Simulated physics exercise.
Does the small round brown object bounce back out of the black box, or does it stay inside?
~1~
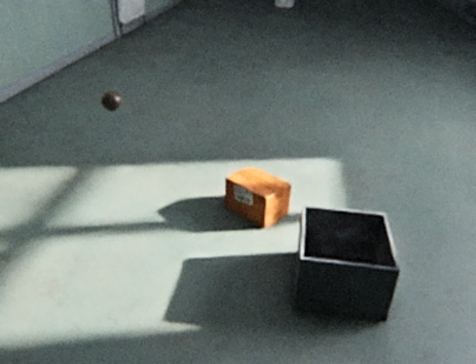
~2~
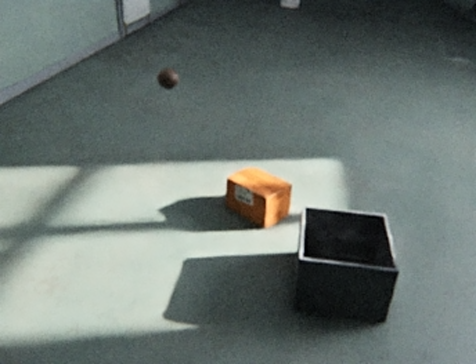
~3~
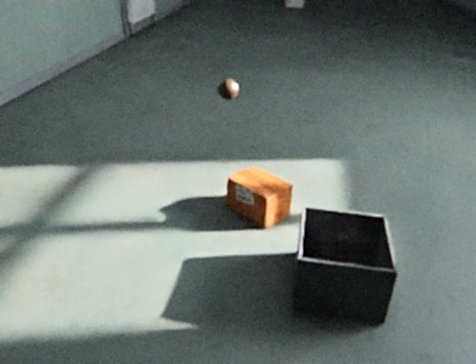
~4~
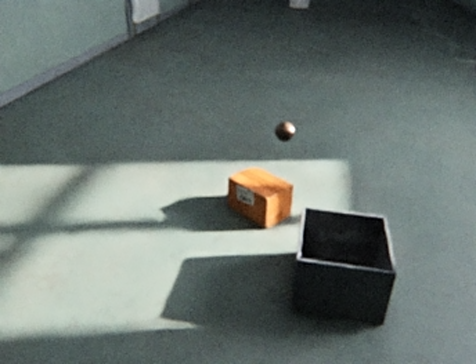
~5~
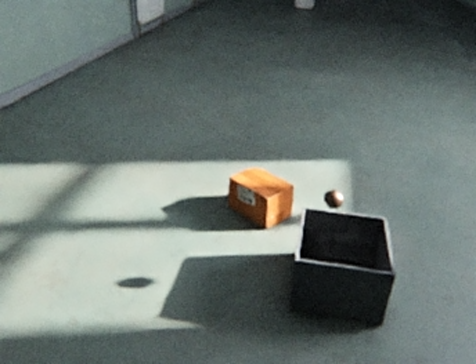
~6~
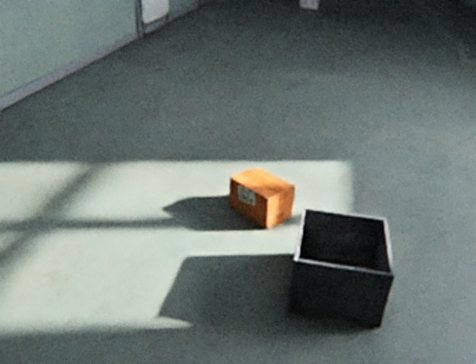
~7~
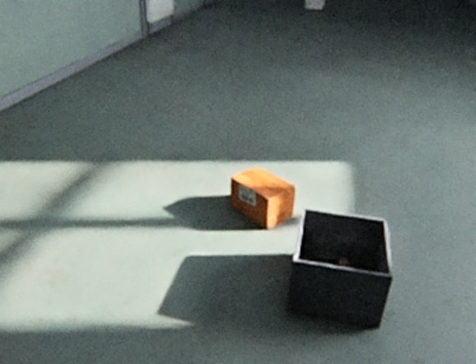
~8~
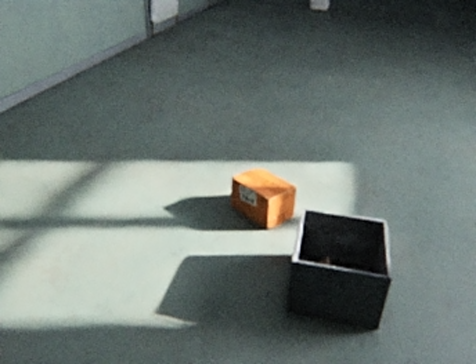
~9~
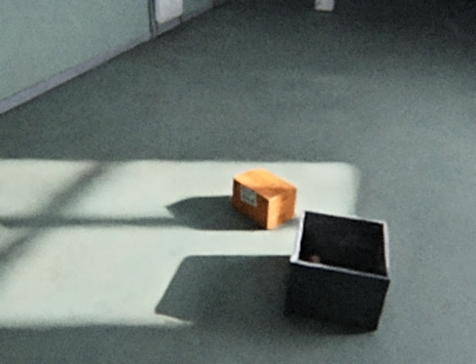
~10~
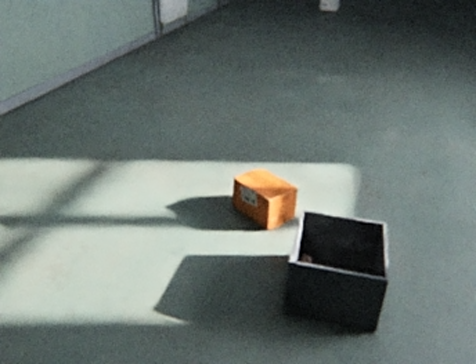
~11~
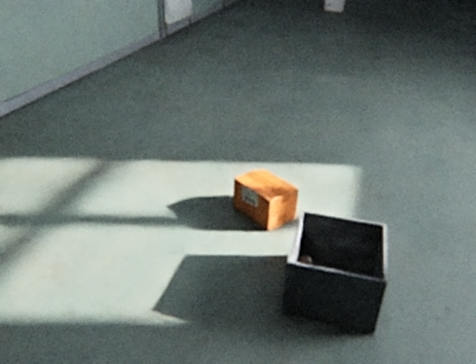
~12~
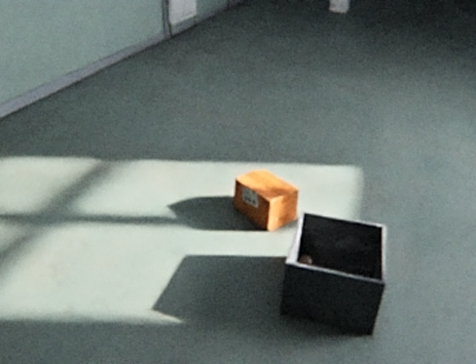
It stays inside the black box, shifting left after it drops in and settling near the left wall.
